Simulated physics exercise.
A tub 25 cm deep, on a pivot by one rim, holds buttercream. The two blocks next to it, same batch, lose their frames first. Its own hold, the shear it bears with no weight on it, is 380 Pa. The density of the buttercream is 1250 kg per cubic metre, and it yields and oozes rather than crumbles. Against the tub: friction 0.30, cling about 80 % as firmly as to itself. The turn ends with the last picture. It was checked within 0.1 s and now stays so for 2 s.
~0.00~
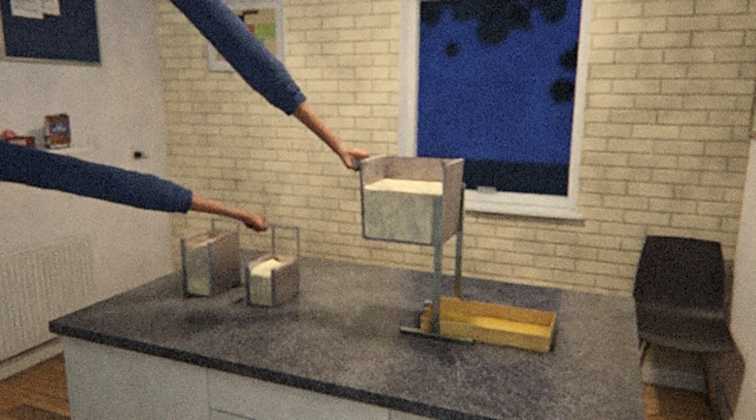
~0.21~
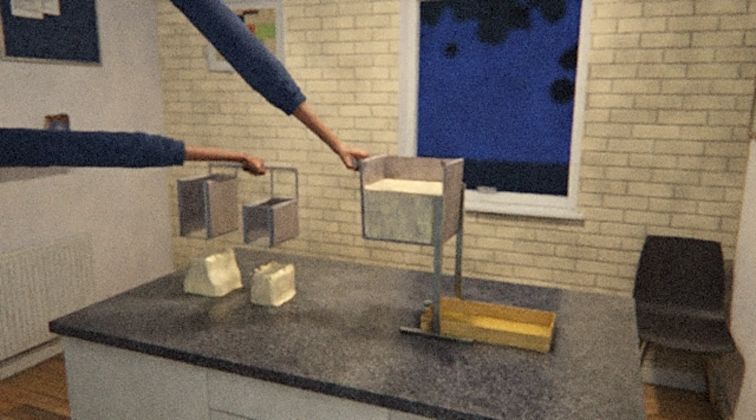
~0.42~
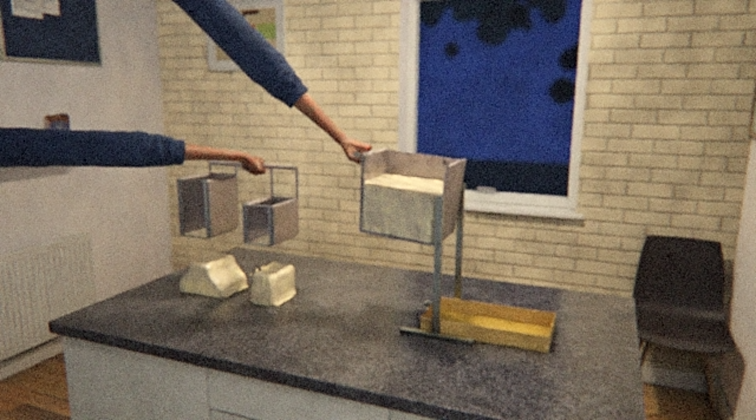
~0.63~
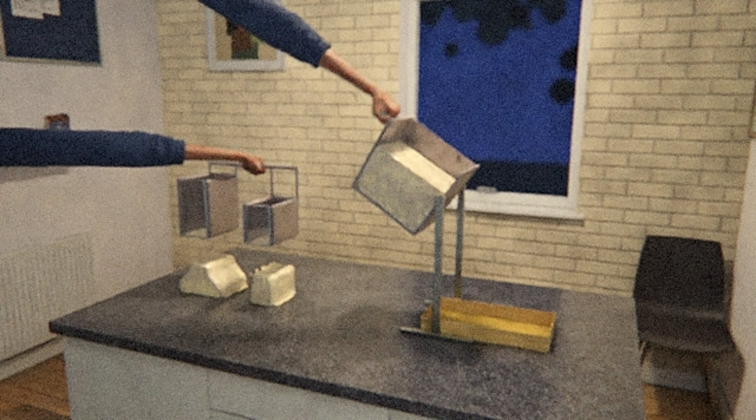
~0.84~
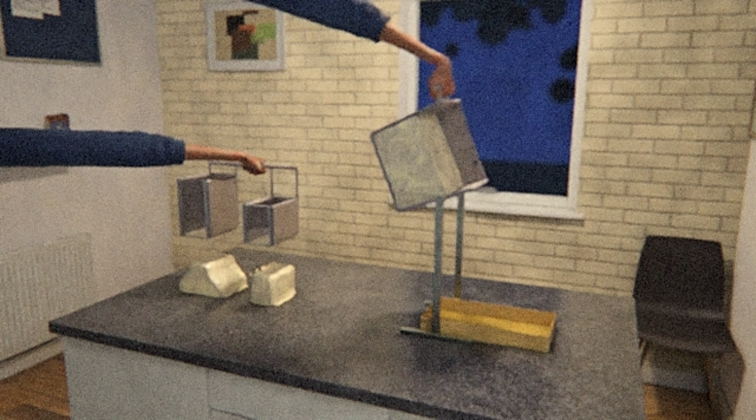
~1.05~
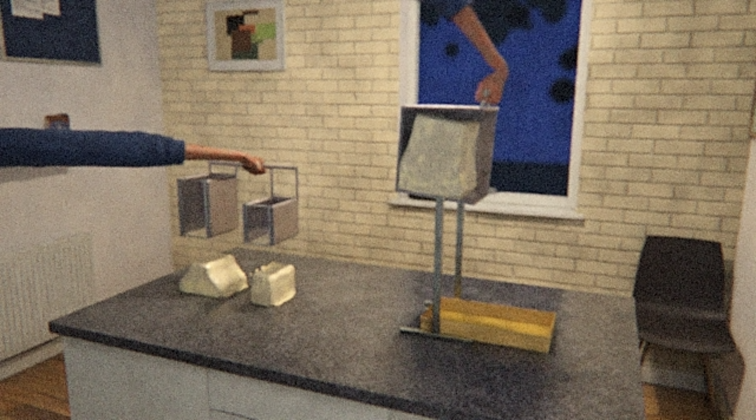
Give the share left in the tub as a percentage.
Close to 44 per cent.
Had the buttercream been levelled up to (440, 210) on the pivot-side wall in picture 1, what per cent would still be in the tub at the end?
It would be near 60 %.
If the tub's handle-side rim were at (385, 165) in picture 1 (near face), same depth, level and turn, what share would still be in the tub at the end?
In that case some 65 per cent.
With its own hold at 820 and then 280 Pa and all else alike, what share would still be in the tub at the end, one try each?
In that order: 85 %, 40 %.
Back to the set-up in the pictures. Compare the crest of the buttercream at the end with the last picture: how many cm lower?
About 15 cm.
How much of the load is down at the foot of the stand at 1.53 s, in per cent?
Near 40 %.
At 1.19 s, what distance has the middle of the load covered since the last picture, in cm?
Some 8 cm.
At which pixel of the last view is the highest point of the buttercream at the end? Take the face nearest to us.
Around (417, 165).
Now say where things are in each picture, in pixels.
In the first picture, handle-side rim at (362, 162), tilt 0 degrees; highest point of the buttercream at (368, 188); test blocks 18 cm, 12 cm high (left to right).
In the second picture, handle-side rim at (362, 162), tilt 0 degrees; highest point of the buttercream at (368, 188); test blocks 14 cm, 11 cm high (left to right).
In the third picture, handle-side rim at (364, 155), tilt 5 degrees; highest point of the buttercream at (369, 182); test blocks 12 cm, 11 cm high (left to right).
In the fourth picture, handle-side rim at (391, 121), tilt 33 degrees; highest point of the buttercream at (381, 147); test blocks 12 cm, 11 cm high (left to right).
In the fifth picture, handle-side rim at (441, 103), tilt 67 degrees; highest point of the buttercream at (417, 118); test blocks 12 cm, 11 cm high (left to right).
In the sixth picture, handle-side rim at (484, 112), tilt 93 degrees; highest point of the buttercream at (420, 116); test blocks 12 cm, 11 cm high (left to right).
By 1.19 s, the tub is at 94 degrees and holds 84 %.
By 1.36 s, the tub is at 94 degrees and holds 50 %.
By 1.53 s, the tub is at 94 degrees and holds 44 %.
By 1.70 s, the tub is at 94 degrees and holds 44 %.
By 3.05 s, at the end, the tub is at 94 degrees and holds 44 %.
